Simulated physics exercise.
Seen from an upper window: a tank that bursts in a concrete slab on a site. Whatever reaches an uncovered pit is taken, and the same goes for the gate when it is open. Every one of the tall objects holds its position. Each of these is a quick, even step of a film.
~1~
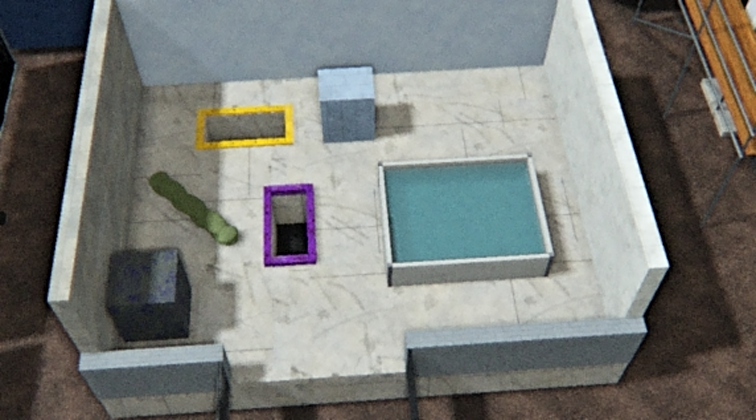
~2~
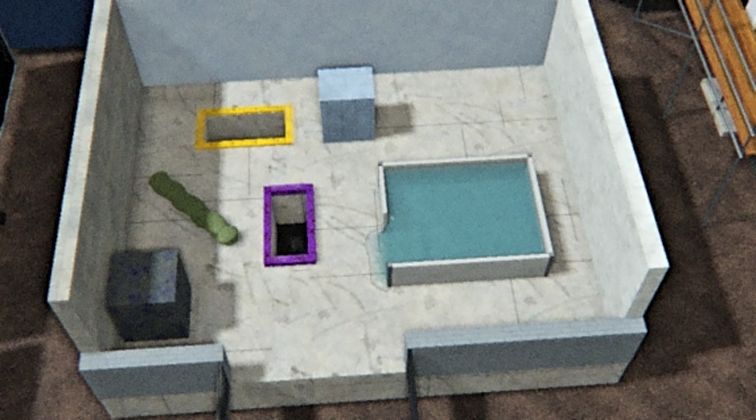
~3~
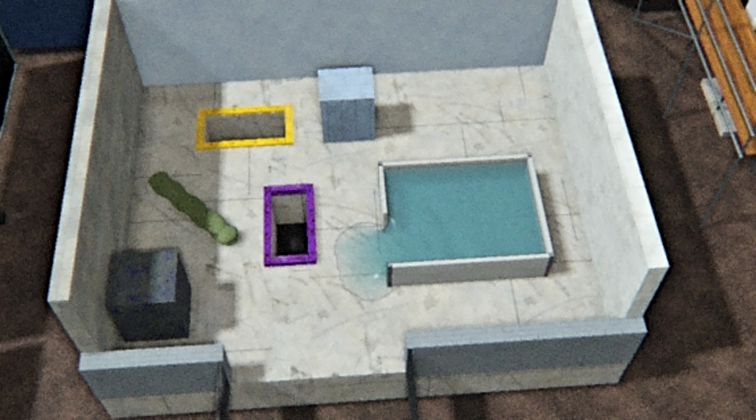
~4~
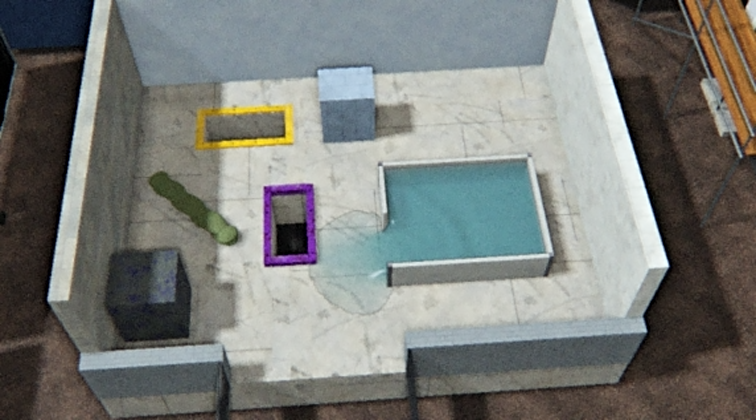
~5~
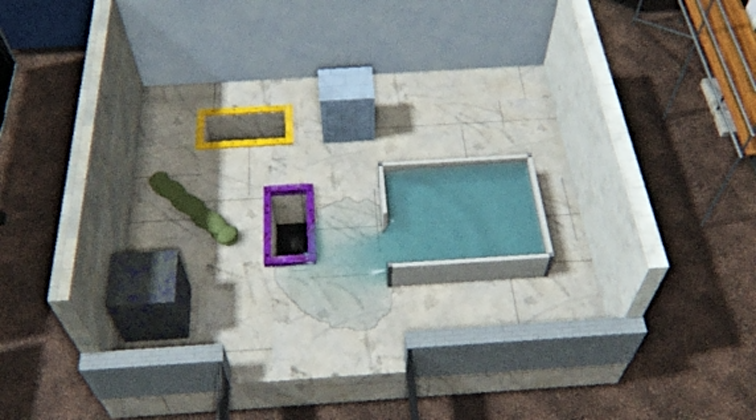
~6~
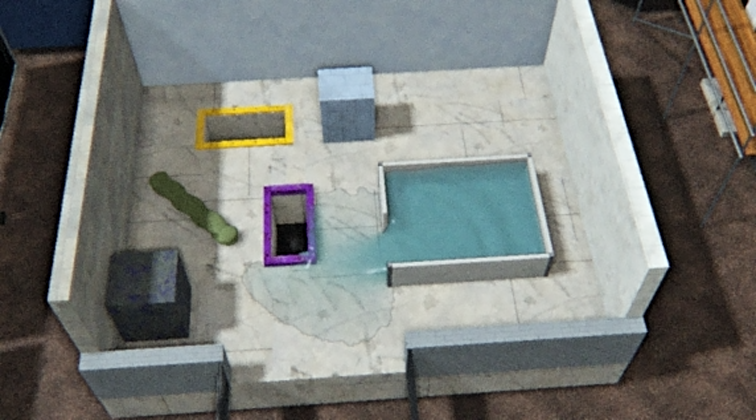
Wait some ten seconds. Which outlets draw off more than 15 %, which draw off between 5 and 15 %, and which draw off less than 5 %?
It goes like this: The gate draws off more than 15 %; the yellow pit draws off less than 5 %; the purple pit draws off between 5 and 15 %.
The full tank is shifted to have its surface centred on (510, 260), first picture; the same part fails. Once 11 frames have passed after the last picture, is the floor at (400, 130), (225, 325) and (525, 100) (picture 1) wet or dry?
Spot 1 unwetted, spot 2 wetted, spot 3 unwetted.
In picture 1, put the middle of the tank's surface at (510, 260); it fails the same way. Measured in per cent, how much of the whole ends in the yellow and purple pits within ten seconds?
Within ten seconds, yellow collects 0 percent of the total and purple collects 0 percent.
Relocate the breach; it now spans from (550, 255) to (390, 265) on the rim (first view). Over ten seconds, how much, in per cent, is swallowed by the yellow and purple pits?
Yellow: 0 percent; purple: 0 percent.
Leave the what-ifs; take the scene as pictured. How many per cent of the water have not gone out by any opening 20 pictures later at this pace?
Roughly 86 %.
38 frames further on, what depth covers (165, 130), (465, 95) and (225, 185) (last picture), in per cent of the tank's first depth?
4, 2 and 0 in a hundred, in turn.
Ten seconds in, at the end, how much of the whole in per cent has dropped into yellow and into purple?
Around 0 percent for the first, around 10 percent for the second.
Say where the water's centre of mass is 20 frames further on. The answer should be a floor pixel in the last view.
It is near (381, 247).
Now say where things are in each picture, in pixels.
In the first picture, still water in the open tank at (462, 211).
In the second picture, the front is at (383, 285), out from the gap at (389, 253).
In the third picture, the front is at (343, 242), out from the gap at (389, 253).
In the fourth picture, water pours out at (389, 253) and has run to (319, 237).
In the fifth picture, the front is at (280, 274), out from the gap at (389, 253).
In the sixth picture, water pours out at (389, 253) and has run to (252, 283).
A moment on, water covers 20 % of the floor; the gate 0 %, the yellow pit 0 %, the purple pit 2 %.
Next, water covers 30 % of the floor; the gate 3 %, the yellow pit 0 %, the purple pit 5 %.
Then, water covers 35 % of the floor; the gate 7 %, the yellow pit 0 %, the purple pit 8 %.
Later, water covers 45 % of the floor; the gate 14 %, the yellow pit 0 %, the purple pit 10 %.
In the end, water covers 75 % of the floor; the gate 24 %, the yellow pit 0 %, the purple pit 10 %.
